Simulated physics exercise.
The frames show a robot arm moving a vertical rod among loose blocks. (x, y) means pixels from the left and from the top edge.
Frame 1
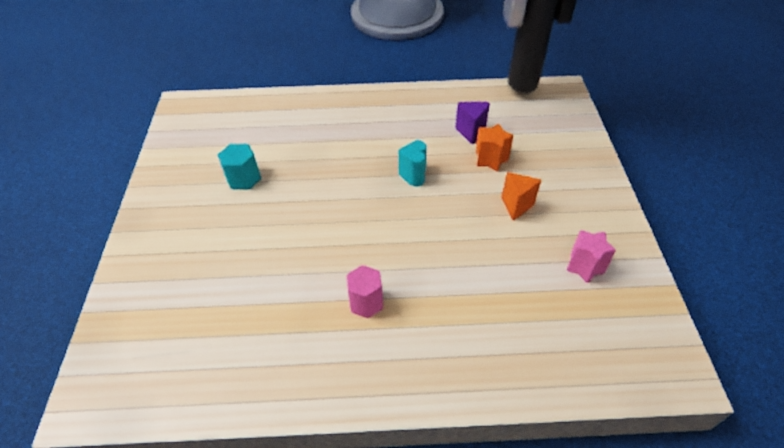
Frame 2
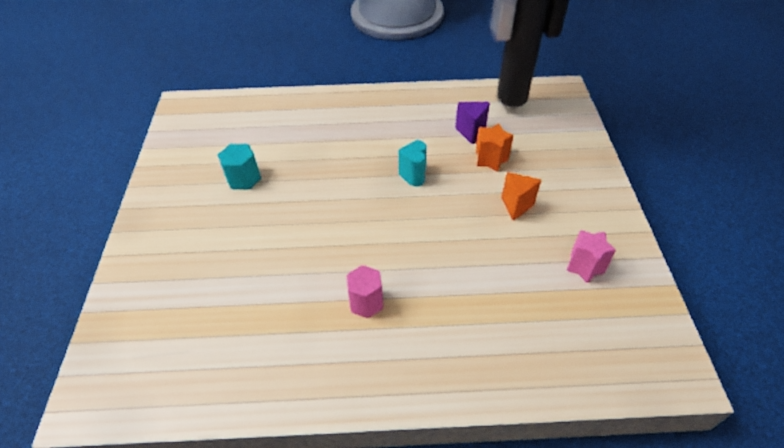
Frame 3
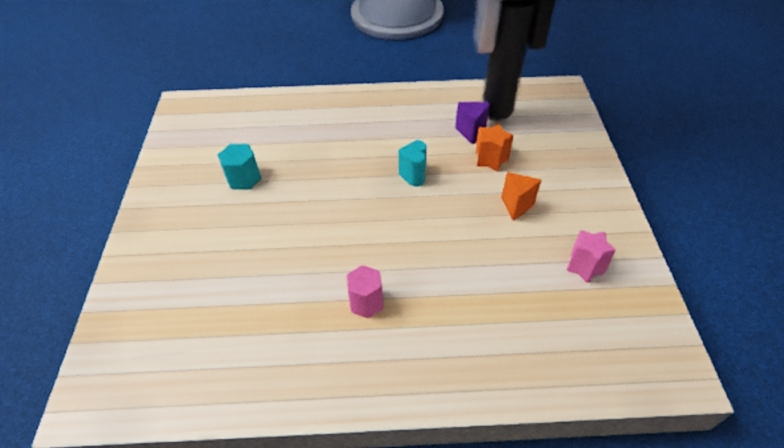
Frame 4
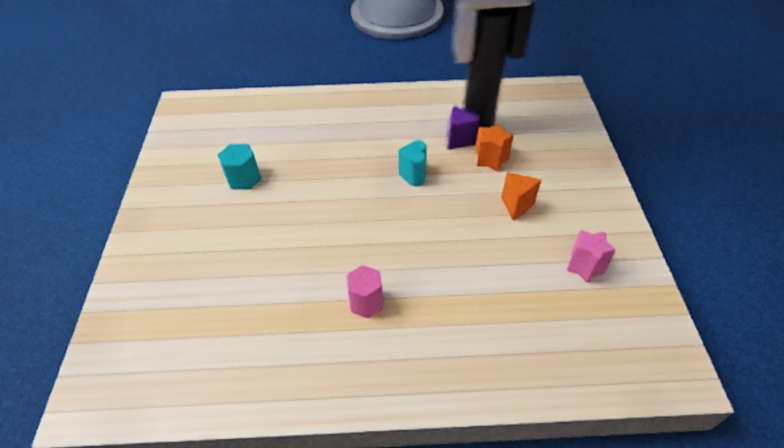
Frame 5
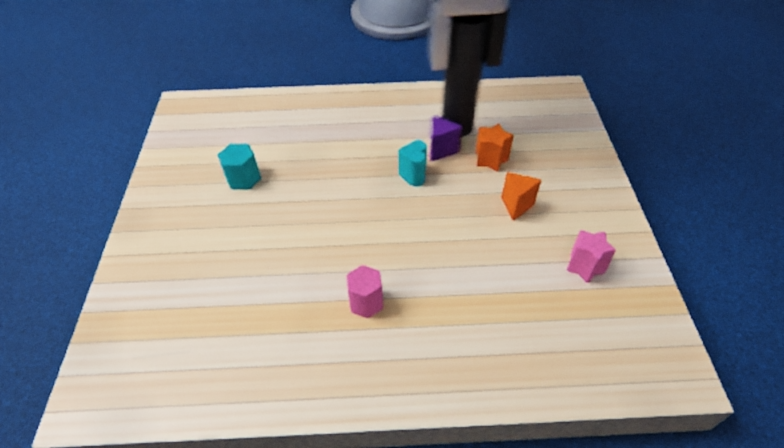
In the video, a robot arm lowers its dark vertical rod down and left across a wooden board of colourful blocks, then pushes the purple triangle away from the orange star toward the turquoise heart while the other blocks stay still.
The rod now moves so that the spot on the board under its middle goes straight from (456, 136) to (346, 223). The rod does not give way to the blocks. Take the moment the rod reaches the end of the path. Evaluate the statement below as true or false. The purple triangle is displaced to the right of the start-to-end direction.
That is true.
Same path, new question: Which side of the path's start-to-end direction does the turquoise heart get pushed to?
Facing the way the path runs, start to end, you'll find the turquoise heart has shifted left.
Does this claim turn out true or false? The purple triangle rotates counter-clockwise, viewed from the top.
False.
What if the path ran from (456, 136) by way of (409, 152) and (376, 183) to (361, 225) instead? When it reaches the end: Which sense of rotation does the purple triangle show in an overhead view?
Rotation: Counter-clockwise.
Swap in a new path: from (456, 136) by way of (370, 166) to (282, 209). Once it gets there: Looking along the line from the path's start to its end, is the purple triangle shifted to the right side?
My answer is no.
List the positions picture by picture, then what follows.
Tip of the rod at (522, 85), middles of tops, turquoise heart at (415, 150), purple triangle at (475, 107), orange star block at (495, 134), in the first frame.
Rod at (512, 99), nothing pushed, in the second frame.
Rod at (497, 111), nothing pushed, in the third frame.
Rod at (478, 121), purple triangle at (461, 115), in the fourth frame.
Rod at (457, 128), turquoise heart at (415, 150), purple triangle at (443, 125), orange star block at (495, 134), in the fifth frame.
The first path, step by step. One third of the way, rod at (423, 155); turquoise heart at (394, 168), turned 80° anticlockwise; purple triangle at (400, 151), turned 30° clockwise.
Two thirds of the way, rod at (386, 184); turquoise heart at (376, 191), turned 115° anticlockwise; purple triangle at (354, 169), turned 60° clockwise.
At the end, rod at (345, 216); turquoise heart at (370, 212), turned 150° anticlockwise; purple triangle at (332, 174), turned 95° clockwise; orange star block unmoved.
